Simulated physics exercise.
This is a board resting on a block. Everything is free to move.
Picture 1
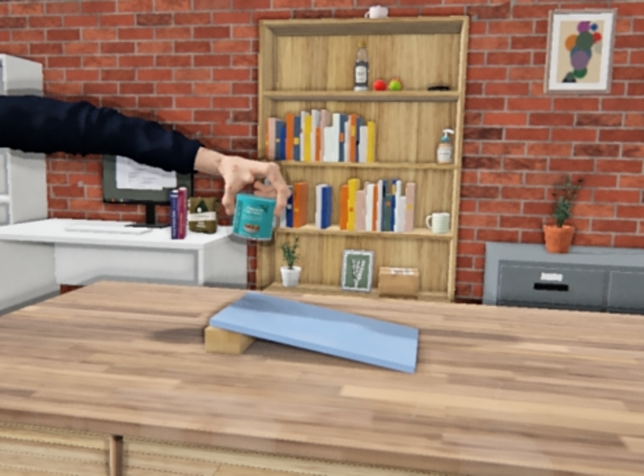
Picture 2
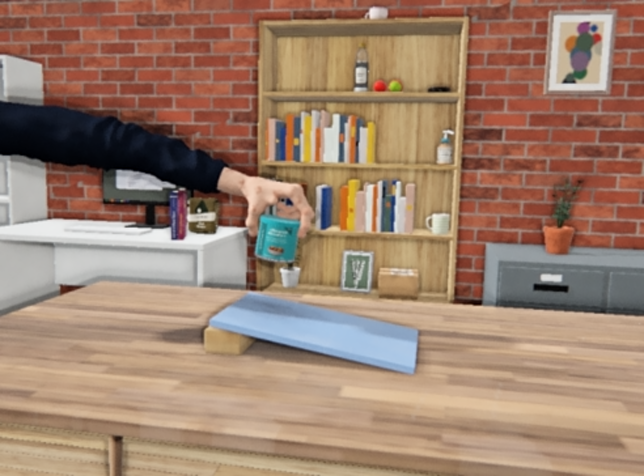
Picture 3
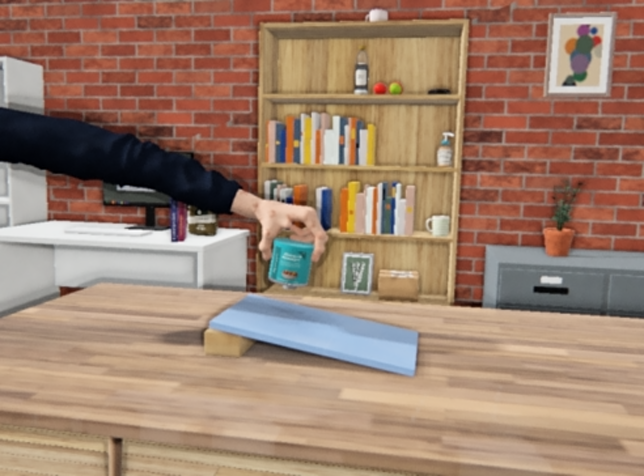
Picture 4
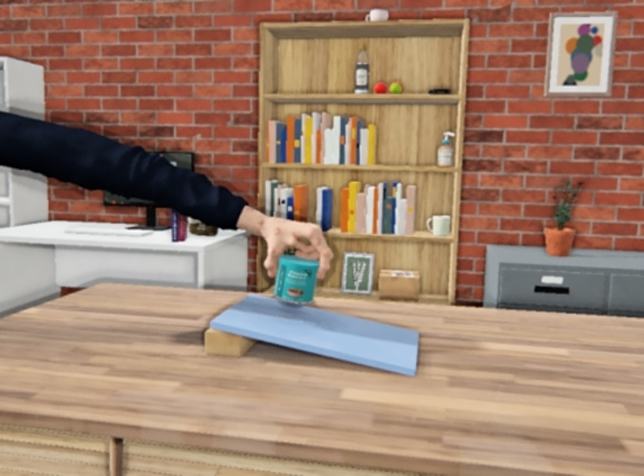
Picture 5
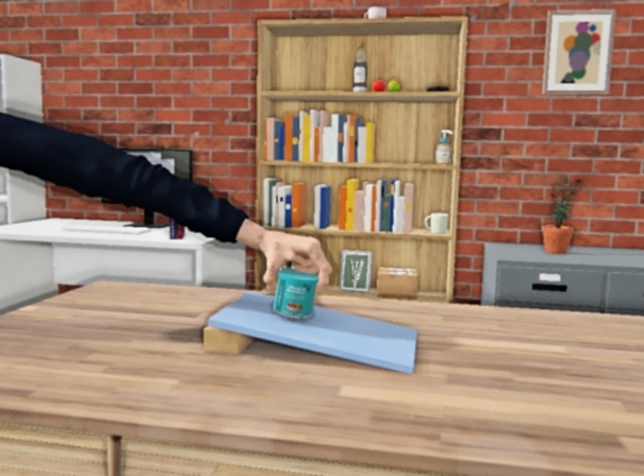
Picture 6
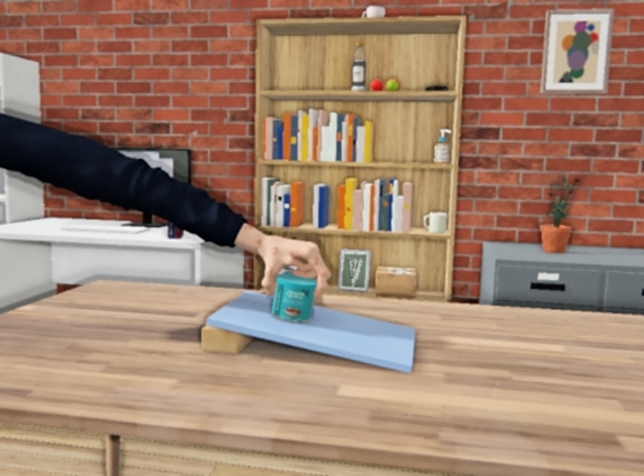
The video shows a hand in a dark sleeve carrying a turquoise tin rightward and down over a wooden table, then setting it on a sloping blue board propped on a small block, the fingers still gripping the tin.
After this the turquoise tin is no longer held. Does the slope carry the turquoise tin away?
It keeps its place.
Then, 0.20 s later than the last frame, all is still.
Then, 0.40 s later than the last frame, turquoise tin resting near (294, 298).
When it is over, it is as before. End places, in pixels of the last picture, turquoise tin near (294, 298). The turquoise tin remains at rest.
